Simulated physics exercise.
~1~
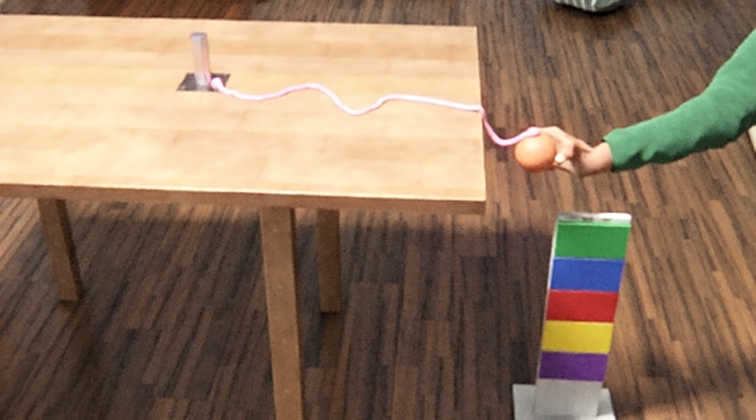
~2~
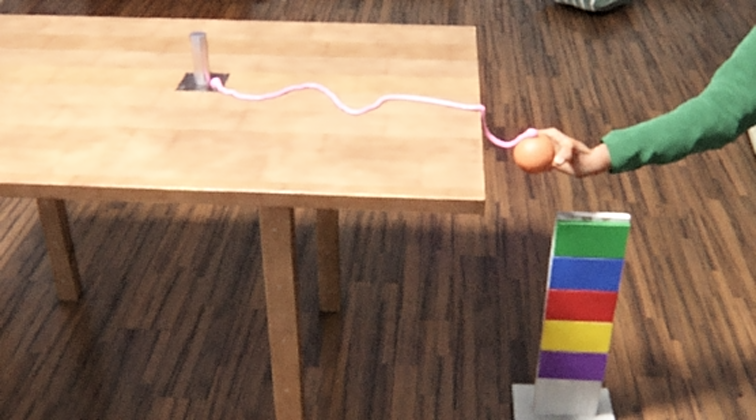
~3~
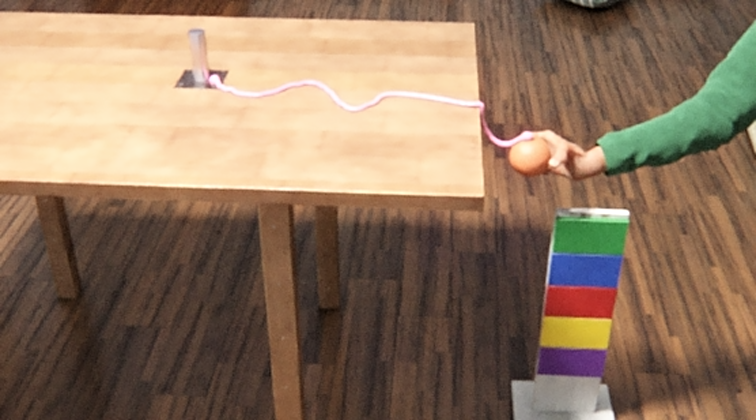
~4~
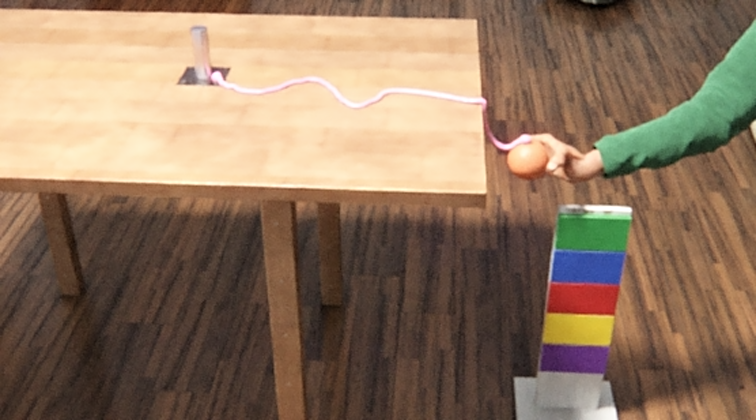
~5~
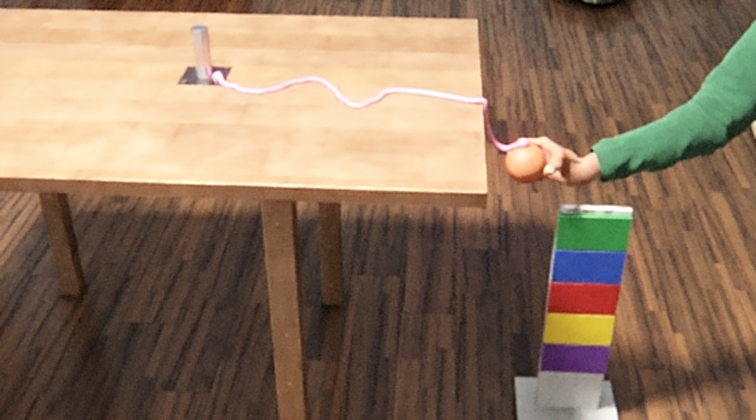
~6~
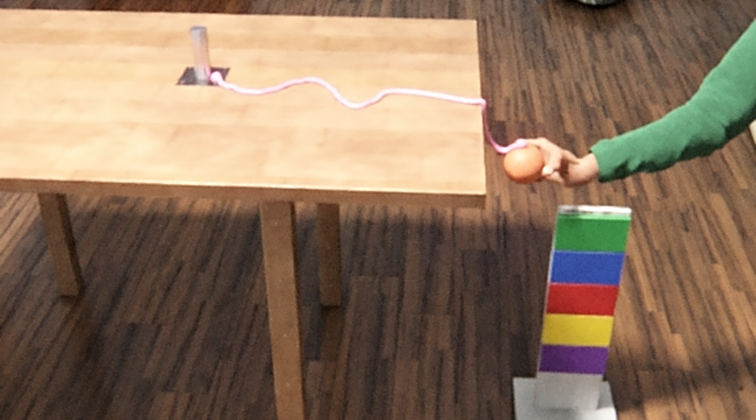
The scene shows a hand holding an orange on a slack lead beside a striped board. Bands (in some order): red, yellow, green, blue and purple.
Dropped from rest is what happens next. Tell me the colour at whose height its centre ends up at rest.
It ends up level with blue.
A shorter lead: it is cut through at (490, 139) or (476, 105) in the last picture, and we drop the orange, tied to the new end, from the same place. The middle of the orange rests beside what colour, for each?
One after the other: Green; higher than all five.
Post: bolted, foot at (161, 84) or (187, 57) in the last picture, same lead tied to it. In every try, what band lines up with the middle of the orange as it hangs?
One after the other, green; green.
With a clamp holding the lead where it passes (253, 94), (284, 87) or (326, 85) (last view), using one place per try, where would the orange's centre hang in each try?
Near (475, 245), then (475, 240), then (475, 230).
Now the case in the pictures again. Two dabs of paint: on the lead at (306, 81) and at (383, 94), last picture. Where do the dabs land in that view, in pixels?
You'll find the first mark at (332, 88) and the second mark at (457, 101).
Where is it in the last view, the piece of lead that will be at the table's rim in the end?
You'll find it close to (408, 92).
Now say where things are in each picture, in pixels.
The first picture shows orange (536, 152); green (592, 242); blue (587, 276); red (582, 307); yellow (577, 338); purple (573, 367).
The second picture shows orange (535, 154); lead through (234, 93) (300, 88) (341, 107) (401, 98) (472, 109).
The third picture shows orange (531, 157).
The fourth picture shows orange (529, 160); lead through (235, 87) (301, 82) (342, 101) (402, 92) (474, 102).
The fifth picture shows orange (526, 163).
The sixth picture shows orange (524, 164); lead through (234, 87) (300, 82) (342, 101) (402, 92) (473, 103).
Early on, orange near (453, 249); level with blue.
Midway, orange near (488, 257); level with blue.
Finally, orange near (476, 257); level with blue. The lead holds its middle at blue.
